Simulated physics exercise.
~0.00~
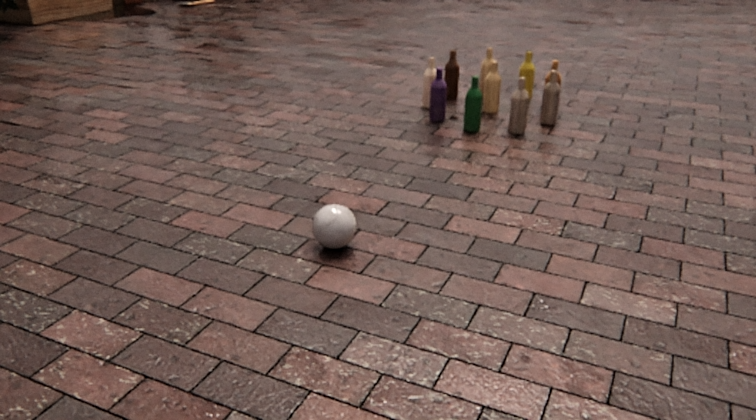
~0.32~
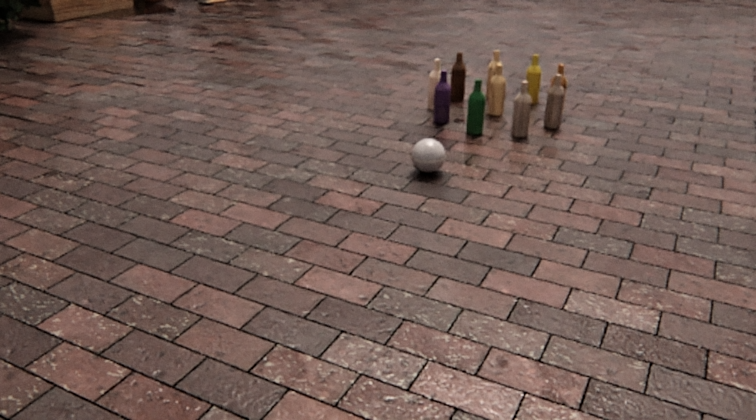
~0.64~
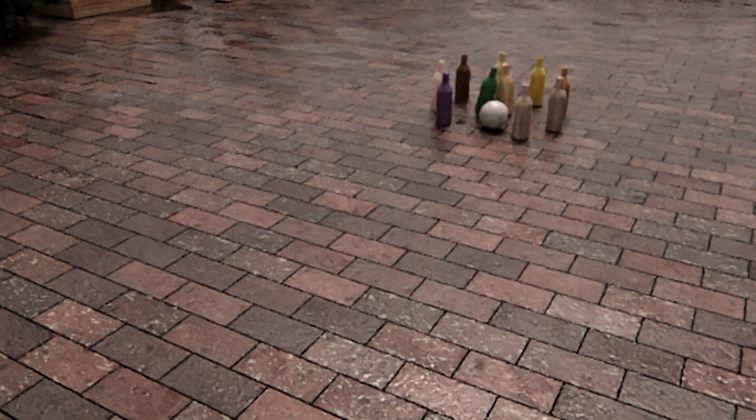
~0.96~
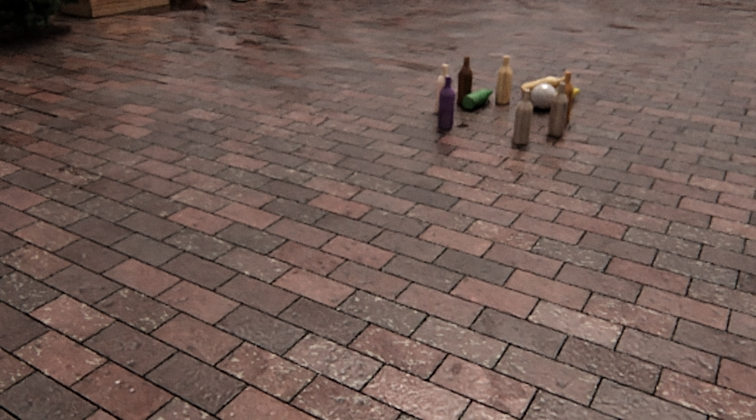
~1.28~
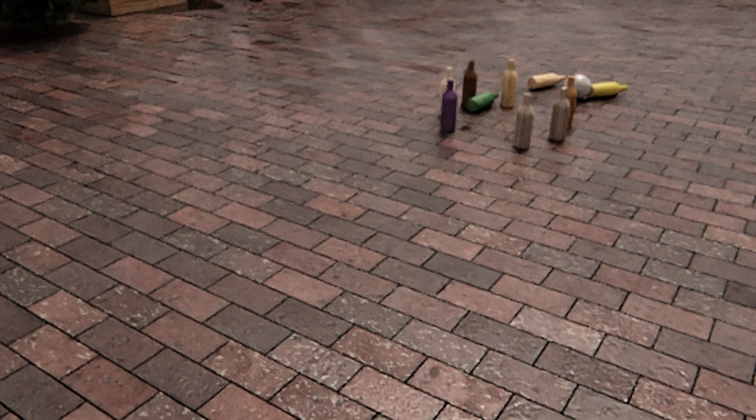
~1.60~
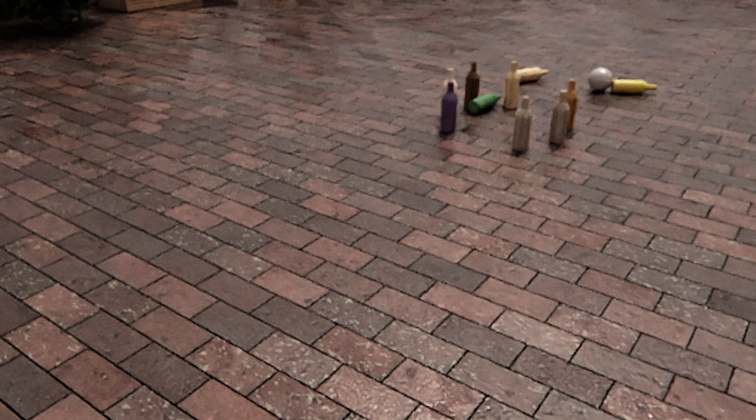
A wet, reddish-brown brick pavement stretches away, seen from above at an angle, with the view drifting slightly sideways. A cluster of bottle-shaped skittles stands toward the upper right, with purple at the left, green in front, yellow at the back and others brown, tan and grey. A pale ball rolls from the middle toward them, moving right and away, and strikes the green one, which falls over. The ball pushes on through the group, knocking down the yellow skittle and a tan one. It rolls out beyond the right side, leaving those three lying flat while the purple and the rest stand.
